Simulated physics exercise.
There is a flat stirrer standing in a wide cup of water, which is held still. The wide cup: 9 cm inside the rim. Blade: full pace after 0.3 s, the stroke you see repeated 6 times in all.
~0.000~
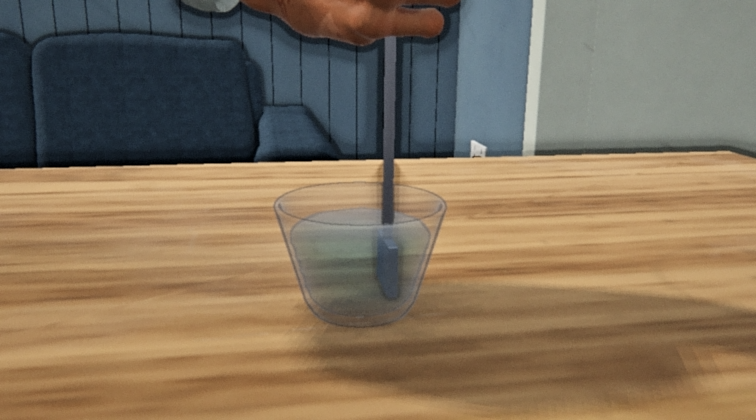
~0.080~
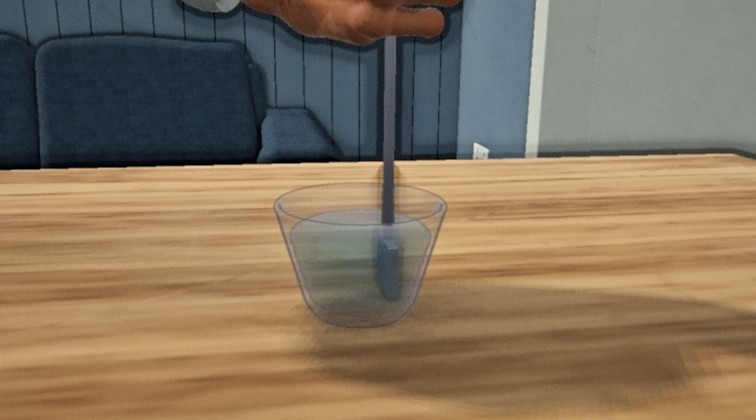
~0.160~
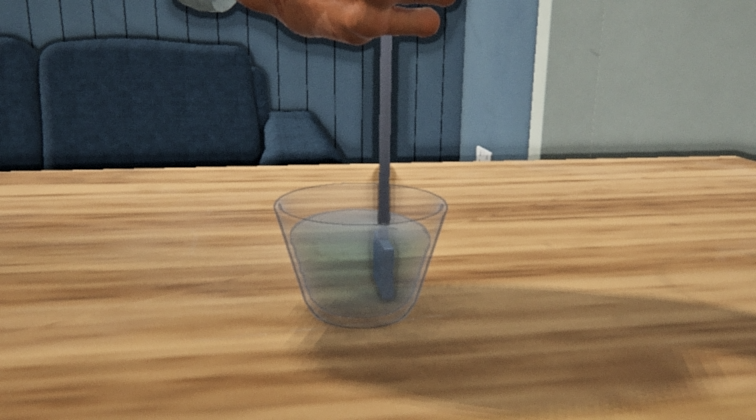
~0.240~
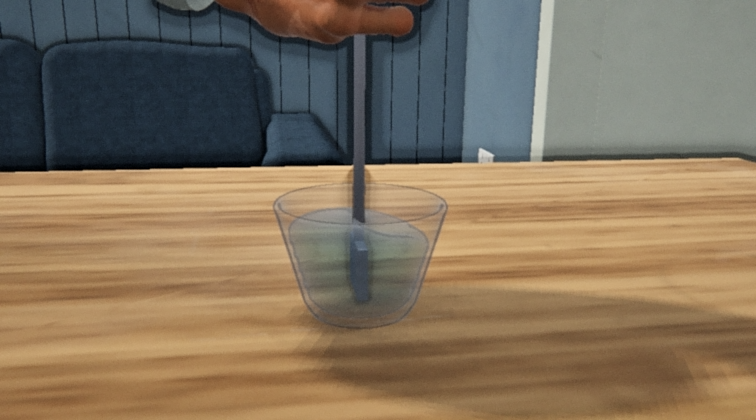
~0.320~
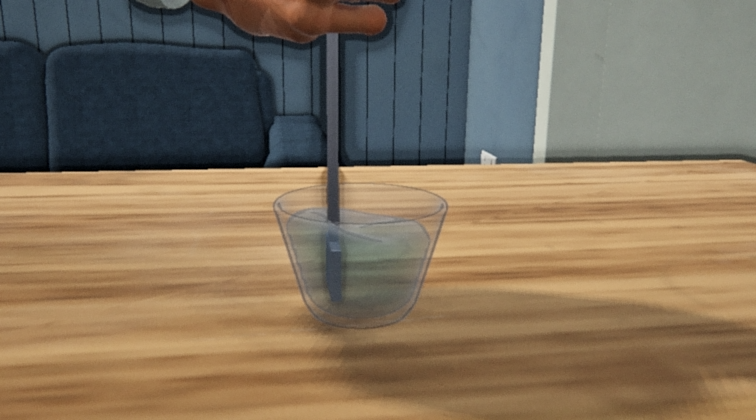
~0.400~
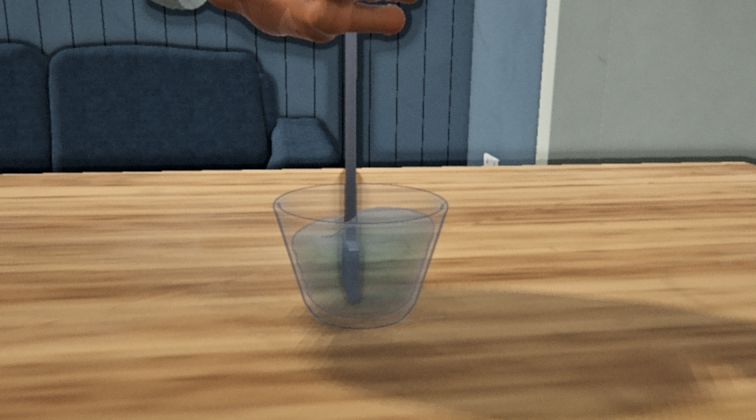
The footage shows a hand holding a flat stirrer upright in a wide, clear cup of water on a wooden table, keeping it nearly still, then moving it left through the water and slightly back right as the surface tilts and ripples.
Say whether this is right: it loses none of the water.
Expect a mess.
After 0.93 s 0 ml is over the rim.
After 1.47 s 6 ml is over the rim.
After 2.00 s 16 ml is over the rim.
After 2.53 s 21 ml is over the rim.
In the end 21 ml is over the rim.
